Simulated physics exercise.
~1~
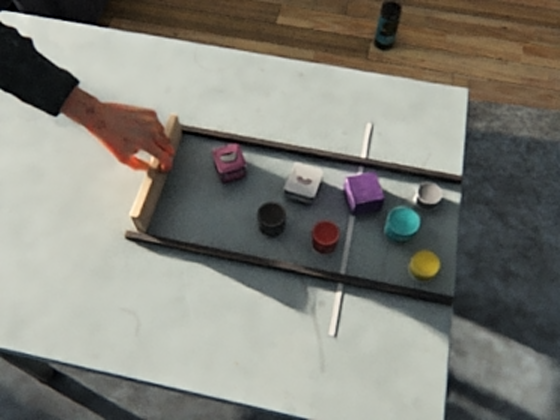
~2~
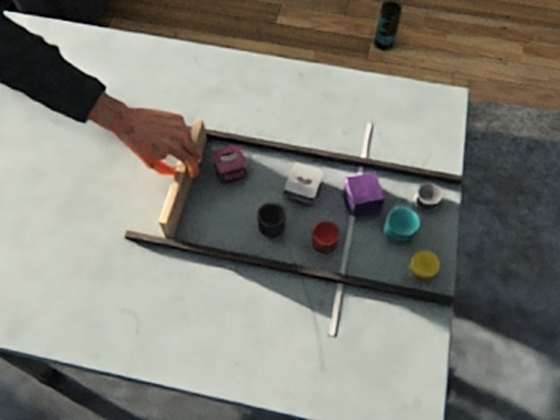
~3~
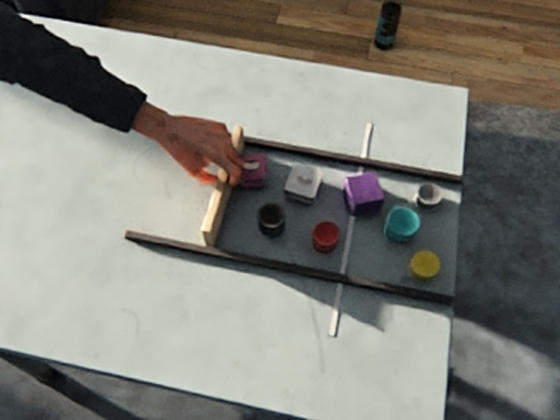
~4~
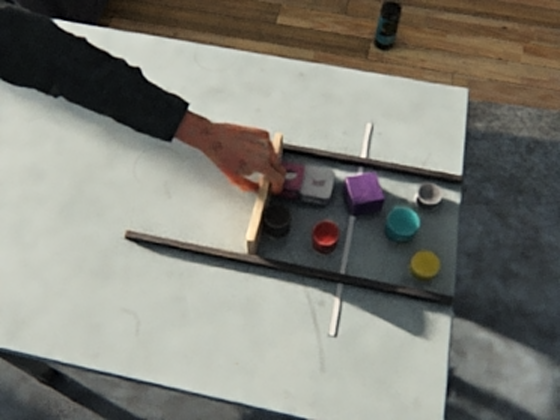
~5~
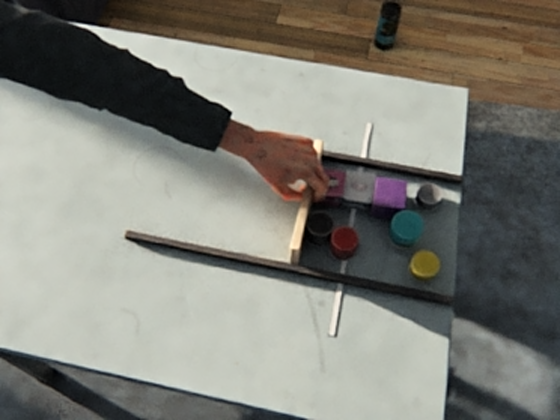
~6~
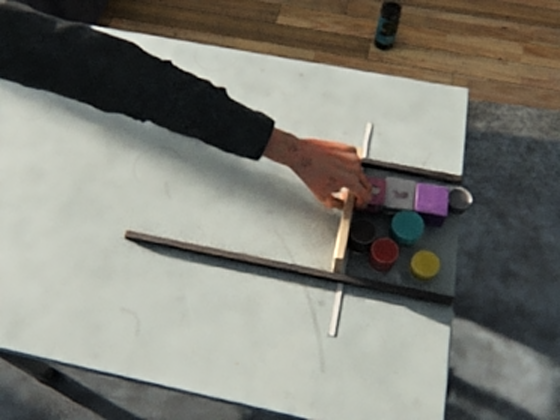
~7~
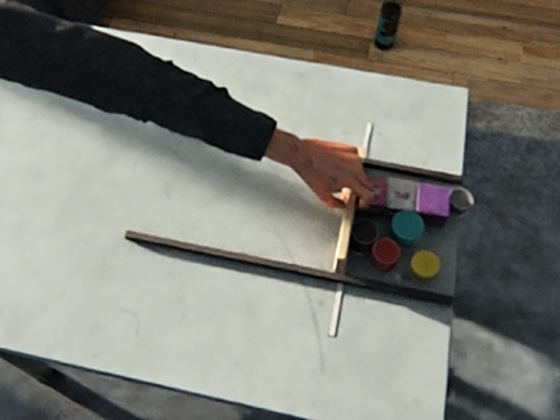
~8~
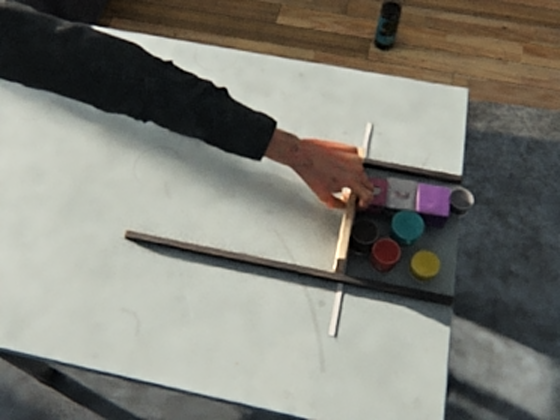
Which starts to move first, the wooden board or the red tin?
The wooden board starts to move first. The red tin stays where it is until the board and the gathered pieces have come well across the tray.
A hand in a dark sleeve grips an upright wooden board at the left end of a dark, railed tray on a pale tabletop, seen from above at an angle. Pink and white cases, a purple block and black, red, turquoise, yellow and grey tins lie scattered to its right, with a pale strip crossing beneath. The board slides right, gathering the pink case, then the white case and black tin. The purple block and red tin are pushed along next. The board stops at the strip, with the pieces bunched near the right edge and none fallen.
